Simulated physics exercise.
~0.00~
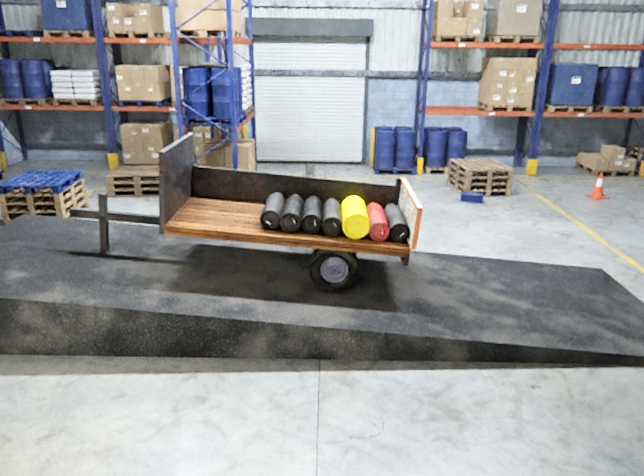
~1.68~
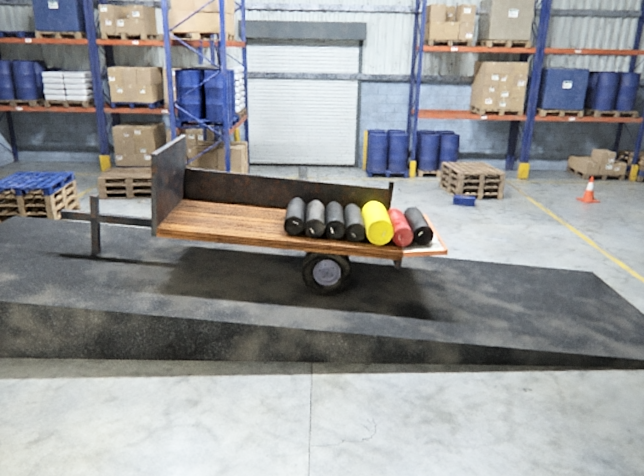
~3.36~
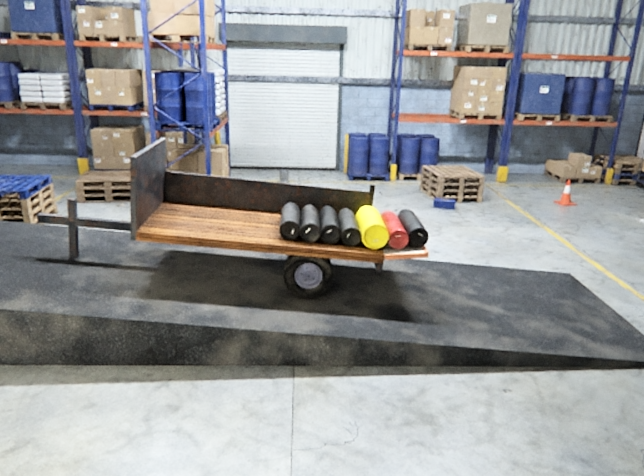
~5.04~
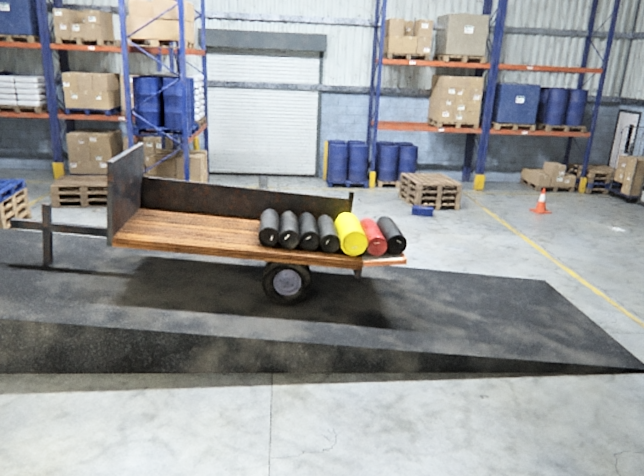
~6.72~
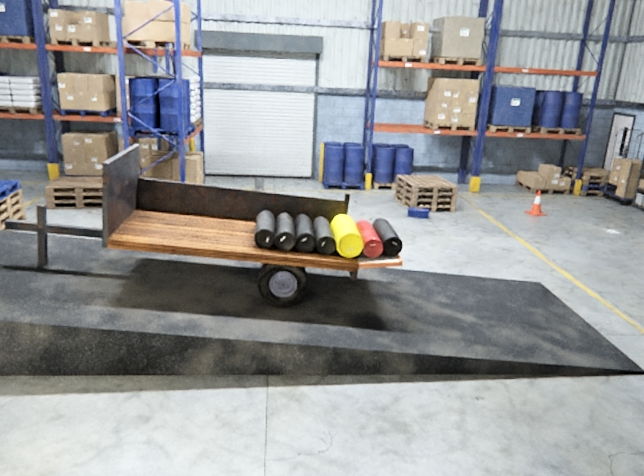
The tailgate drops and the row of cylinders rolls right, stopping near the edge.
